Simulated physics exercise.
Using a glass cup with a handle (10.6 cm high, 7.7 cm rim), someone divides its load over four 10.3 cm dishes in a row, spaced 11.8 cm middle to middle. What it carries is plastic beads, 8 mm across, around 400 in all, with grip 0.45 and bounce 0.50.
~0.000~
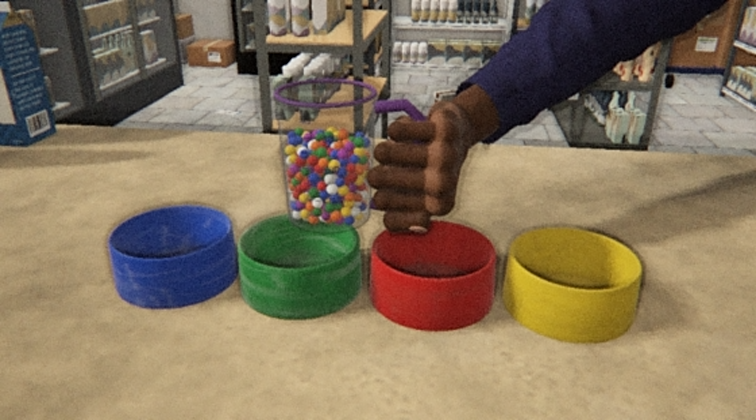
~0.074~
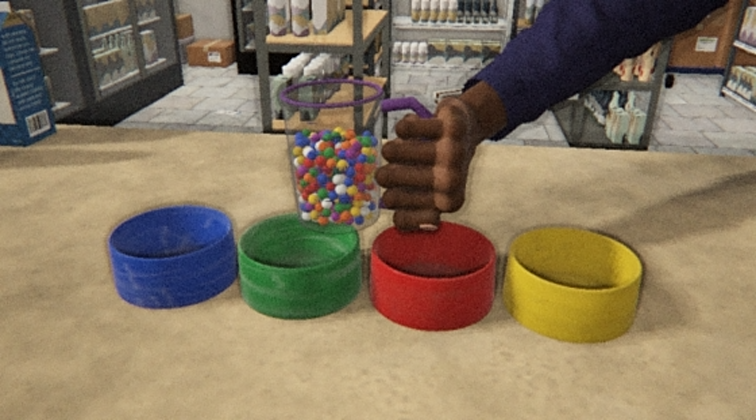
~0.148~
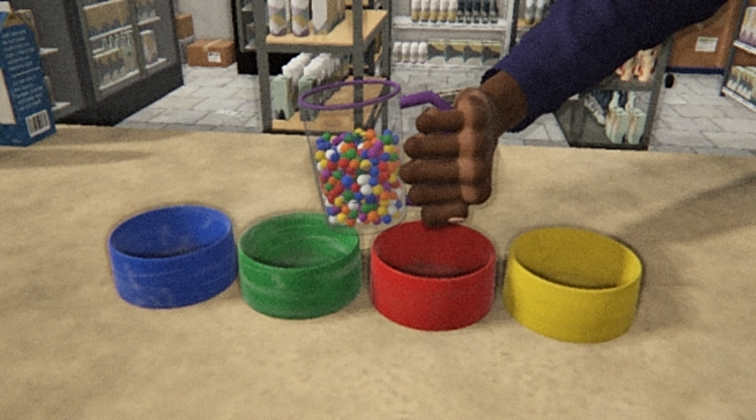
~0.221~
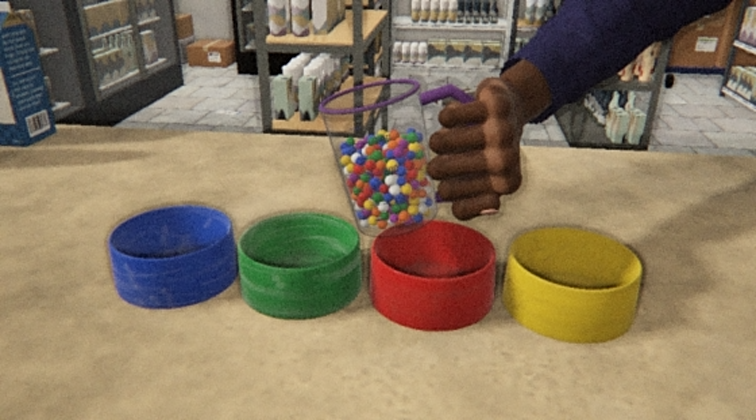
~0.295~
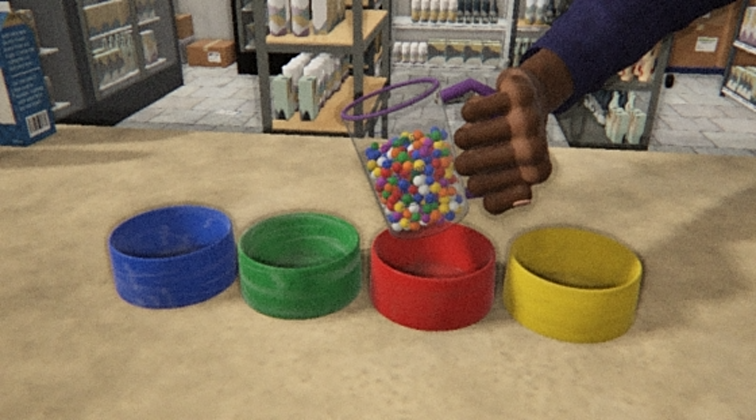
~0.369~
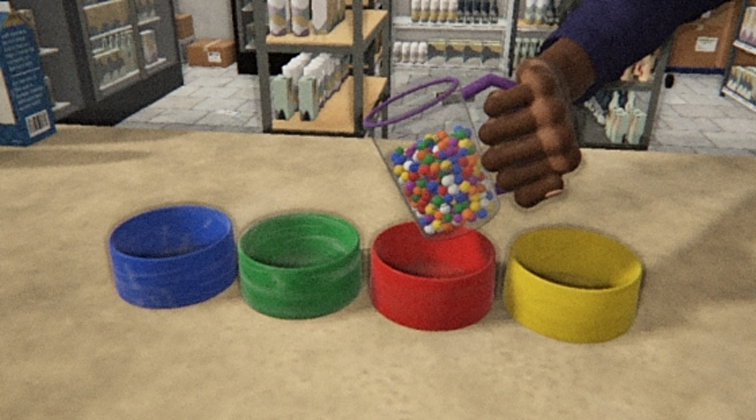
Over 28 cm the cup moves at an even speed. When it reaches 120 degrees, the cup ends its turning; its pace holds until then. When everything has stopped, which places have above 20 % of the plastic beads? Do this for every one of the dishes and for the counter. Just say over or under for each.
Outcome: Red: A share of a fifth at most, blue: A share of a fifth at most, green: A share of a fifth at most, yellow: A share larger than a fifth, counter: A share of a fifth at most.
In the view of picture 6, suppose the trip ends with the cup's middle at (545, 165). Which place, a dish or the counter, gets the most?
The biggest share ends at red.
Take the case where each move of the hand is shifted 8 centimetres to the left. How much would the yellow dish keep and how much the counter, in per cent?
In that case the yellow dish gets 10 and the counter 40.
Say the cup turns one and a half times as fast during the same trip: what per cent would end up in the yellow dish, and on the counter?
That gives yellow 100 with 0 for the counter.
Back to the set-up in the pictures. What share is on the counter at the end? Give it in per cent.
Estimate: Close to 0 %.
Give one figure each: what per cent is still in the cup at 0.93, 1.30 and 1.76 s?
Roughly 100, then 100, then 10.
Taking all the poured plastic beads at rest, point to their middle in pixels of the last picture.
Estimated resting centre: Around (569, 280).
Then, at 0.93 s, tilt 70 degrees; cup holds 100 %.
After 1.30 s, tilt 100 degrees; cup holds 100 %.
Then, at 1.76 s, tilt 120 degrees; cup holds 10 %, yellow 90 %.
In the end, at 2.5 s, red 0 %, blue 0 %, green 0 %, yellow 100 %, counter 0 %.
